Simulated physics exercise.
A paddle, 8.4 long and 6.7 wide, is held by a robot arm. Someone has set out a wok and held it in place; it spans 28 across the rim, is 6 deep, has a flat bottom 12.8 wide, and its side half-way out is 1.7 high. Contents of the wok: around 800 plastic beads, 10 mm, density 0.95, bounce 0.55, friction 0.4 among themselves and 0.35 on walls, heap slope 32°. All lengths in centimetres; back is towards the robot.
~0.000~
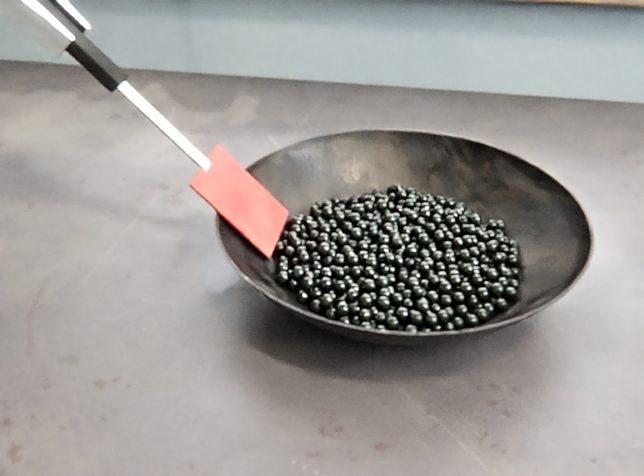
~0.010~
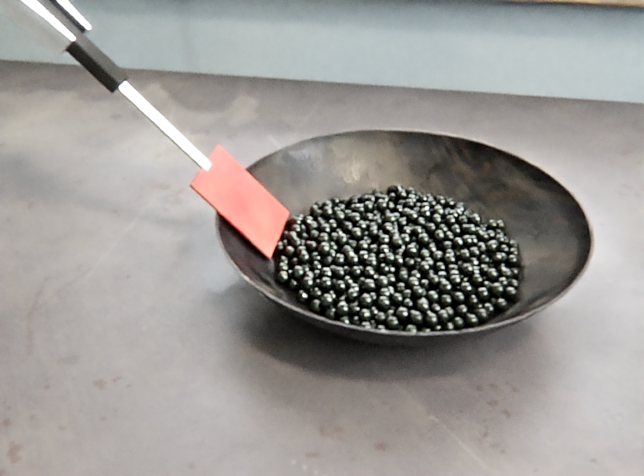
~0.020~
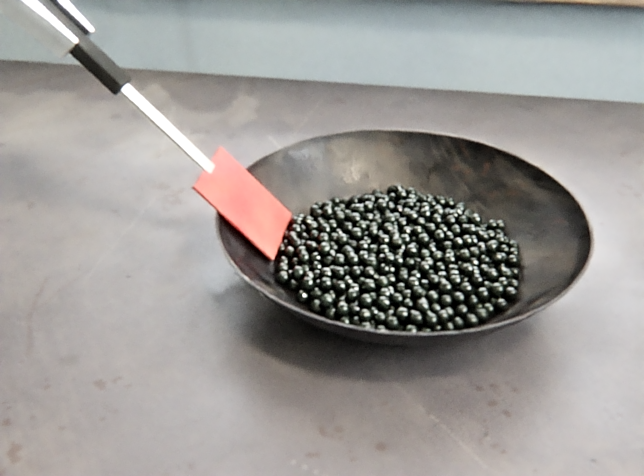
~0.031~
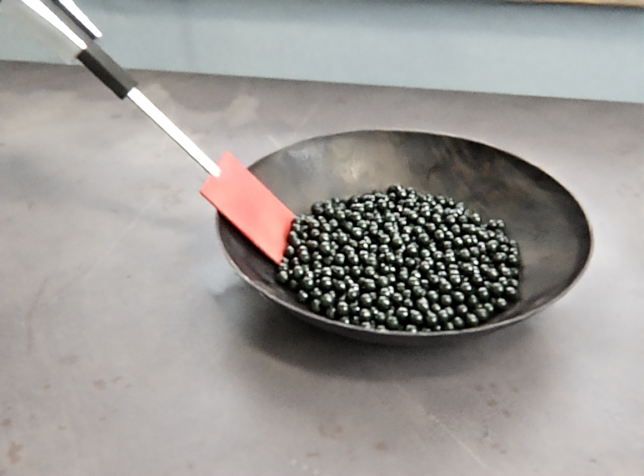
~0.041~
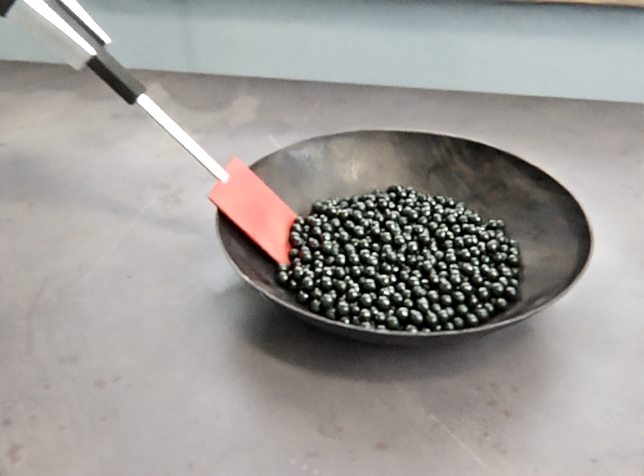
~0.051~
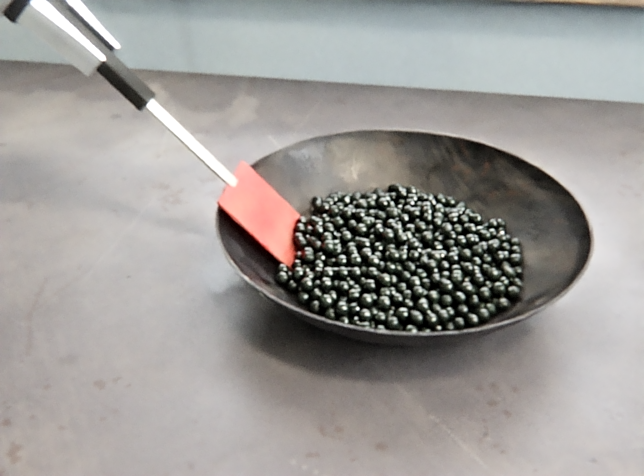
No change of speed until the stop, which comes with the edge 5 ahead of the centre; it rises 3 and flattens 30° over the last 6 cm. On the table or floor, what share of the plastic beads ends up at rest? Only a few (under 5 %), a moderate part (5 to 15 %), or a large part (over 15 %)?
Only a few.
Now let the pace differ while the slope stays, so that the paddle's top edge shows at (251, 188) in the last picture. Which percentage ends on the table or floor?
Some 0 per cent.
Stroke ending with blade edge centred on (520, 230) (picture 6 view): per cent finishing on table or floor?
Estimate: Approx. 5 %.
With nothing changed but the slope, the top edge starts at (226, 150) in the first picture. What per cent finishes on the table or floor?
I'd estimate around 0 per cent.
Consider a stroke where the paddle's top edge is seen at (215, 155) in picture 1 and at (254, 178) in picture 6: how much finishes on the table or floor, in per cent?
0 per cent.
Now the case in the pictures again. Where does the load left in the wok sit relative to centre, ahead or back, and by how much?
It sits some 3.5 centimetres ahead of centre.
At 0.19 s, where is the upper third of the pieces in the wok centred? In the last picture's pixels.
I'd say close to (461, 245).
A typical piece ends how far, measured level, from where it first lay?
I'd estimate close to 3 centimetres.
After 0.12 s, sloping 46°, highest piece 5 above the table; 800 in the wok.
After 0.19 s, sloping 34°, highest piece 5 above the table; 800 in the wok.
After 0.42 s, sloping 16°, highest piece 5 above the table; 800 in the wok.
After 1.47 s, sloping 16°, highest piece 5 above the table; 800 in the wok.
At rest, 800 in the wok. That is 0 % on the table or floor.
